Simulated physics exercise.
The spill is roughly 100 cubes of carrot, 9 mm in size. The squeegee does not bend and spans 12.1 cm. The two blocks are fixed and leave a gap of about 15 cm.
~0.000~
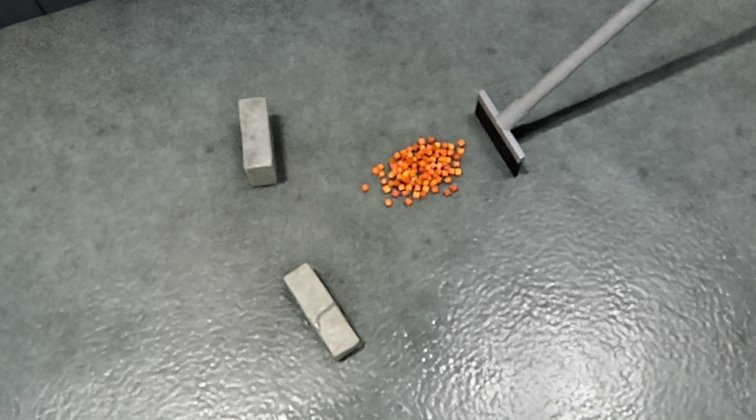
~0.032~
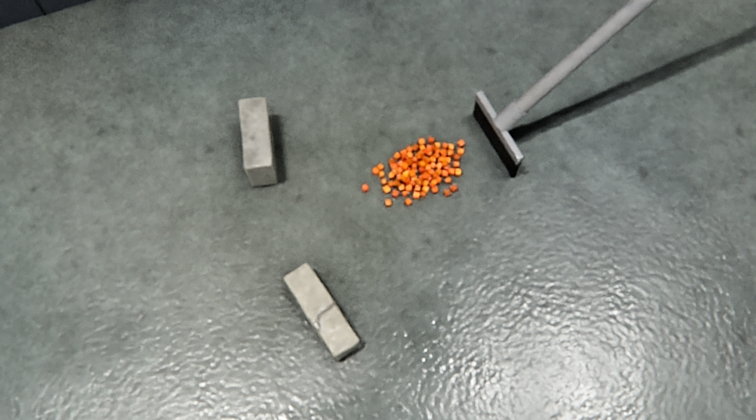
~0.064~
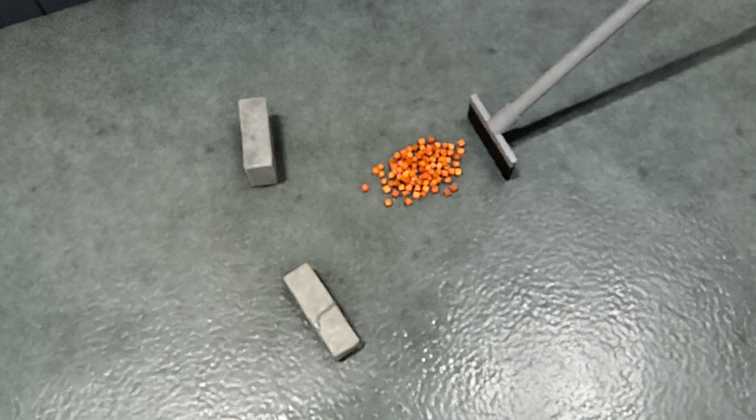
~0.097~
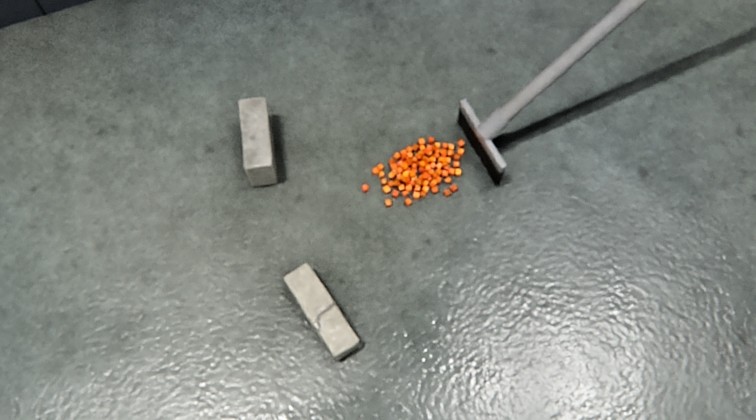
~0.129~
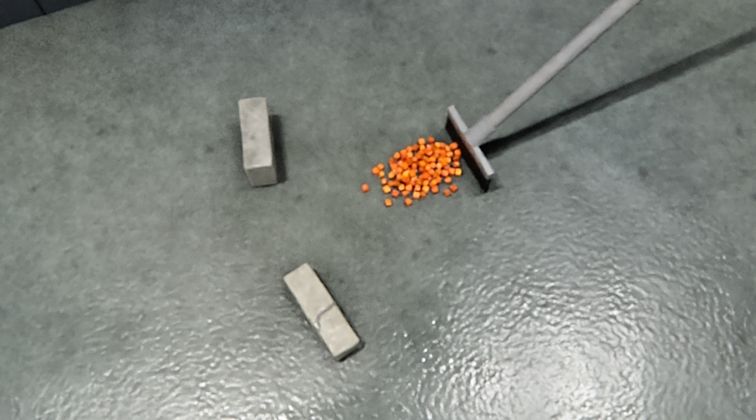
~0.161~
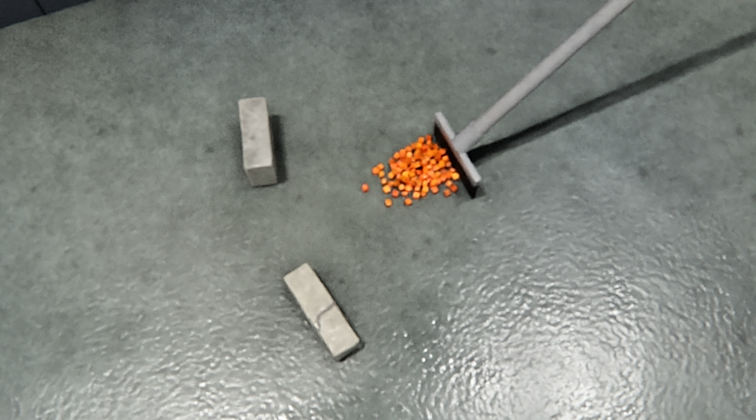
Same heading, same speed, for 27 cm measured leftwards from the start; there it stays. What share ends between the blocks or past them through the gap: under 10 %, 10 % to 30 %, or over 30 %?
In or through the gap: Middling.
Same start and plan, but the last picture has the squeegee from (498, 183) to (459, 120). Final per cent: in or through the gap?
Through 0.
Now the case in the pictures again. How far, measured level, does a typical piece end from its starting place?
Some 18 cm.
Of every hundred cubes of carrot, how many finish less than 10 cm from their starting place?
About 5 per cent.
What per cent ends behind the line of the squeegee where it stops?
Roughly 15 per cent.
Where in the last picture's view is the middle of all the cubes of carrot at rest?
Near (312, 223).
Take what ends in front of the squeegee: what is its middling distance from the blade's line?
Roughly 4 cm.
After 0.35 s, squeegee 20 cm from its start, spill 13 cm wide; held up before the blocks 100 %.
Then, at 0.55 s, squeegee 27 cm from its start, spill 17 cm wide; in or through the gap 5 %, held up before the blocks 95 %.
After 0.71 s, squeegee 27 cm from its start, spill 18 cm wide; in or through the gap 20 %, held up before the blocks 80 %.
At rest (1.5 s), in or through the gap 20 %, round the near block 0 %, round the far block 0 %, held up before the blocks 80 %.
